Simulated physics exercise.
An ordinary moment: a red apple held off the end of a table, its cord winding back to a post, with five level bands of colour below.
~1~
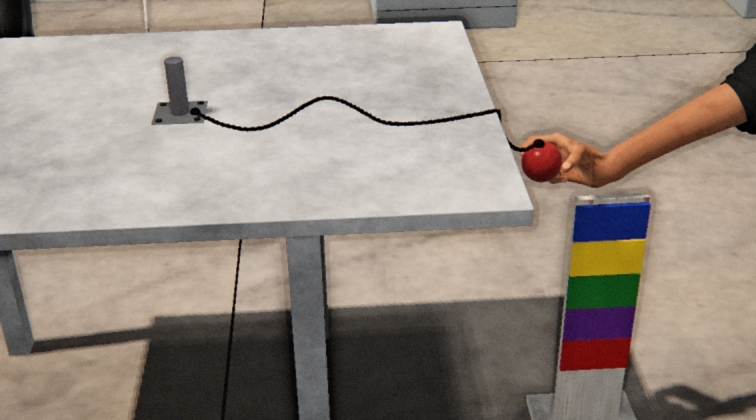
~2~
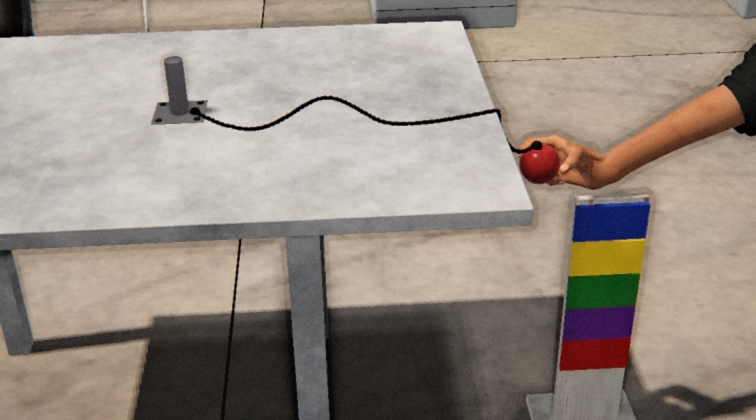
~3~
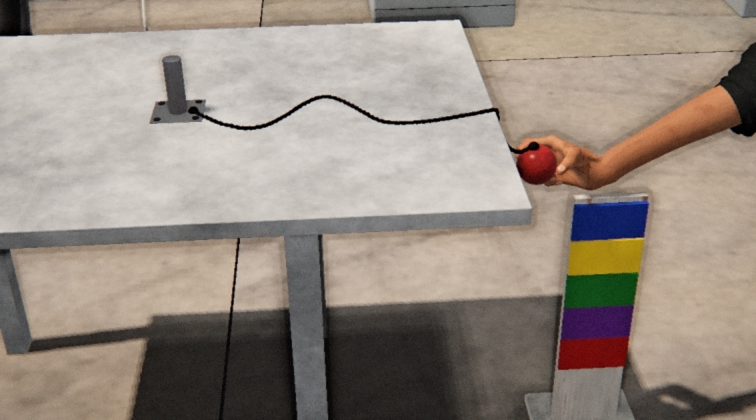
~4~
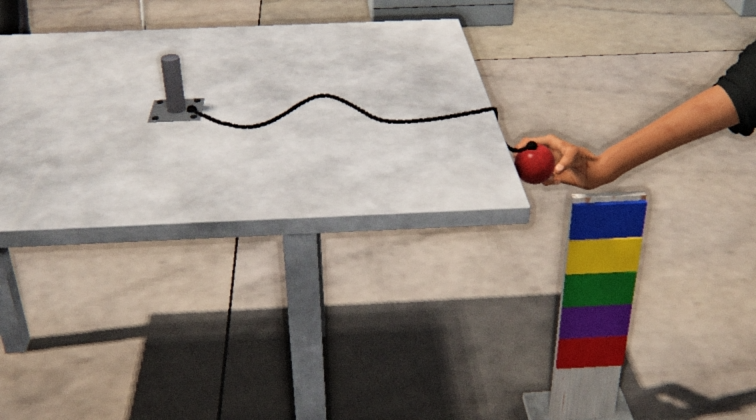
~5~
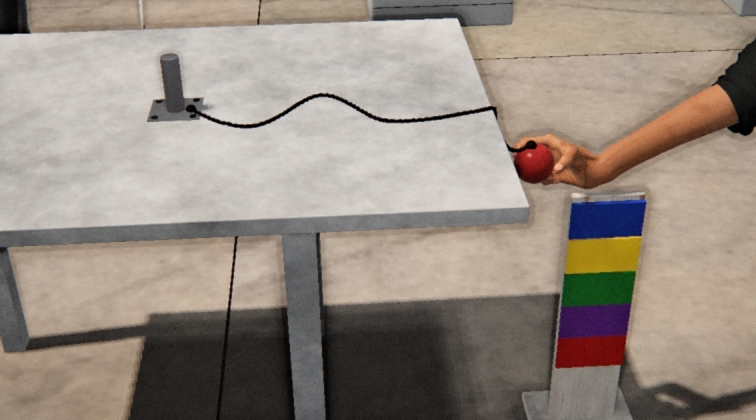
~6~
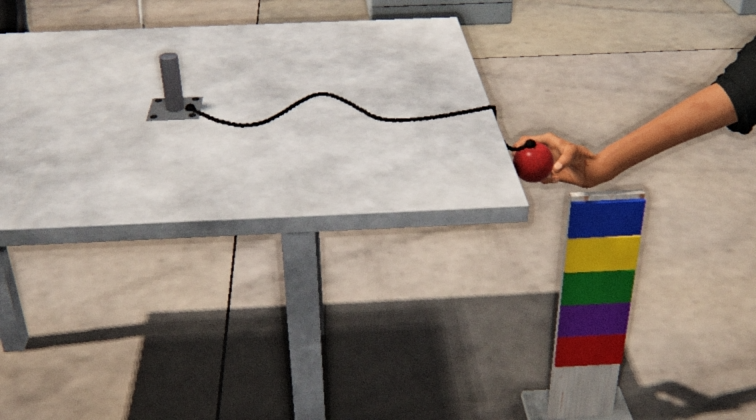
A hand holds a red ball on a black cord beside a table, barely moving.
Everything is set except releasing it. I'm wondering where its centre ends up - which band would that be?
That would be the yellow band.
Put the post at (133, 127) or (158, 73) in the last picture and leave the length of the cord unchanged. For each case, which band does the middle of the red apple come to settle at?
Result 1: Blue. Result 2: Blue.
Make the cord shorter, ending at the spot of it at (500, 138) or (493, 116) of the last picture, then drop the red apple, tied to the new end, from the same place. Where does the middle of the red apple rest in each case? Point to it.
First try: Near (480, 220). Second try: Near (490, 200).
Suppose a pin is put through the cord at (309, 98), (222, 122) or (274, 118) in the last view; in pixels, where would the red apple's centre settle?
Going try by try, I'd put it close to (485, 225), then (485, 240), and finally (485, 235).
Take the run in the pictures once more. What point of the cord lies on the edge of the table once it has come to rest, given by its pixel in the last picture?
You'll find it somewhere near (423, 119).
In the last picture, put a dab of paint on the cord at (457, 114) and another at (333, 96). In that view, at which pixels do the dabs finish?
(491, 147) and (381, 107), roughly.
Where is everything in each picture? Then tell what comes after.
In the first frame, red apple (542, 162); blue (612, 224); yellow (608, 259); green (604, 292); purple (600, 325); red (596, 356).
In the second frame, red apple (540, 164); cord through (219, 123) (286, 117) (348, 104) (405, 124) (488, 113).
In the third frame, red apple (537, 165).
In the fourth frame, red apple (535, 164); cord through (216, 121) (283, 115) (345, 101) (402, 122) (485, 111).
In the fifth frame, red apple (534, 164).
In the sixth frame, red apple (533, 163); cord through (215, 120) (282, 113) (343, 100) (401, 121) (484, 109).
Soon after, apple near (469, 255); level with yellow.
After that, apple near (499, 260); level with yellow.
In the end, apple near (488, 259); level with yellow. Its middle rests at the yellow band.
